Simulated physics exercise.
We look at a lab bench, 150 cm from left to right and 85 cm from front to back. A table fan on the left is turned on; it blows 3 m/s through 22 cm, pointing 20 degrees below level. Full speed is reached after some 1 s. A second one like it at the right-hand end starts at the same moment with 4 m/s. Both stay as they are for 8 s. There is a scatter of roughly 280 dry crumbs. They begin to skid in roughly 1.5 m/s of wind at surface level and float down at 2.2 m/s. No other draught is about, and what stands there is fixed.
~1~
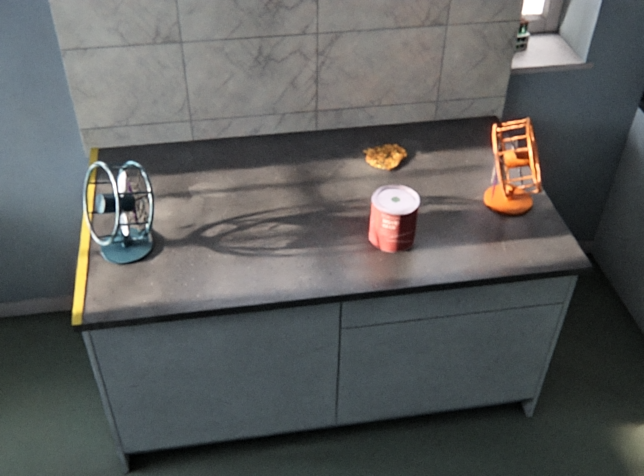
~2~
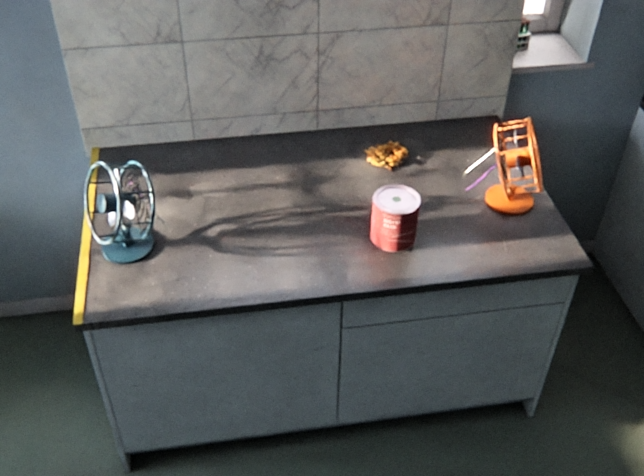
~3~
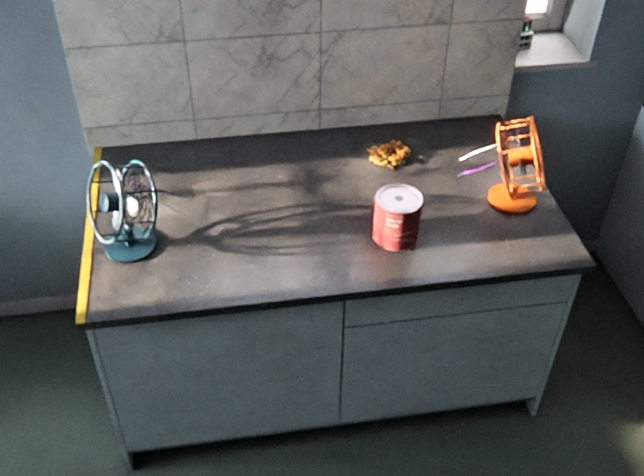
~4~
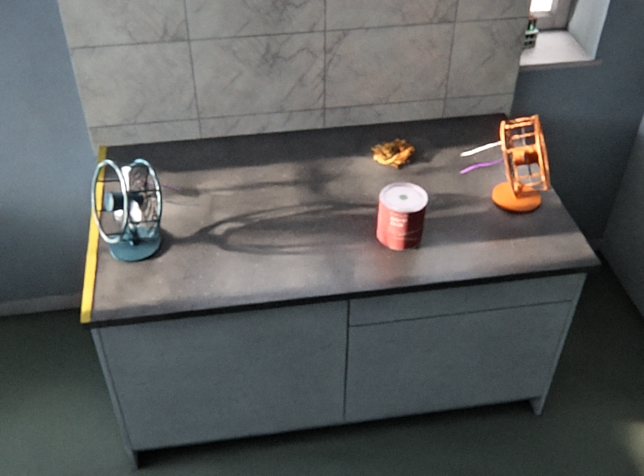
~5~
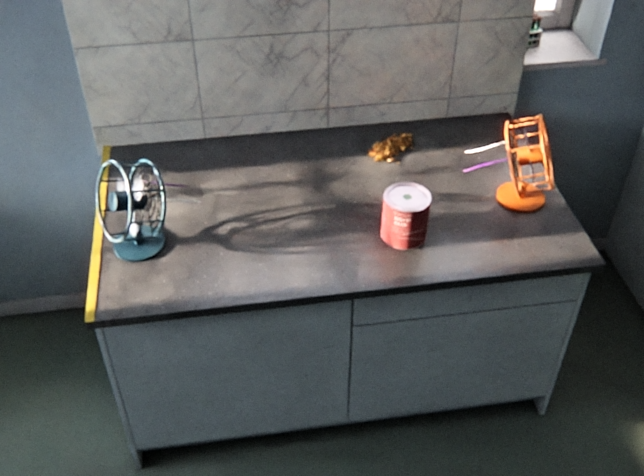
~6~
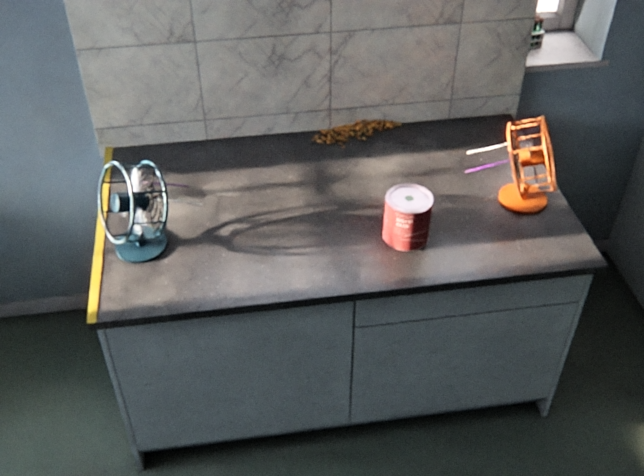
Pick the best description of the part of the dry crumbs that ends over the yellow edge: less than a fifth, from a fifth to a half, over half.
By then over half are over the yellow edge.
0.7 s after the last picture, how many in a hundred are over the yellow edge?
Near 0 %.
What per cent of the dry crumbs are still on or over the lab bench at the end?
Near 30 %.
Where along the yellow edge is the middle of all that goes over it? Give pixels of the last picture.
At about (106, 149).
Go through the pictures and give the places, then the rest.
In the first picture, the middle of the dry crumbs is near (389, 157), none has stirred yet, the mouth of the table fan is at (118, 203) and that of the second one at (518, 158).
In the second picture, the middle of the dry crumbs is near (390, 156), none has stirred yet and the yellow edge is centred on (84, 225).
In the third picture, the middle of the dry crumbs is near (393, 155), none has stirred yet and the top of a tin is at (399, 198).
In the fourth picture, the middle of the dry crumbs is near (397, 154) and none has stirred yet.
In the fifth picture, the middle of the dry crumbs is near (391, 146), the farthest in sight from the table fan is at (411, 136) and about 75 % have left their places.
In the sixth picture, the middle of the dry crumbs is near (357, 130), the farthest in sight from the table fan is at (400, 125) and all have left their places.
Then, 0.7 s after the last picture, 0 % are over the yellow edge; the middle of those left on the top is near (343, 126); 12 % are gone or lie where they will stay.
Then, 1.6 s after the last picture, 35 % are over the yellow edge; the middle of those left on the top is near (358, 125); 42 % are gone or lie where they will stay.
Then, 3.5 s after the last picture, 61 % are over the yellow edge; the middle of those left on the top is near (368, 125); 74 % are gone or lie where they will stay.
Then, 7.1 s after the last picture, at the end, 69 % are over the yellow edge; the middle of those left on the top is near (374, 124).
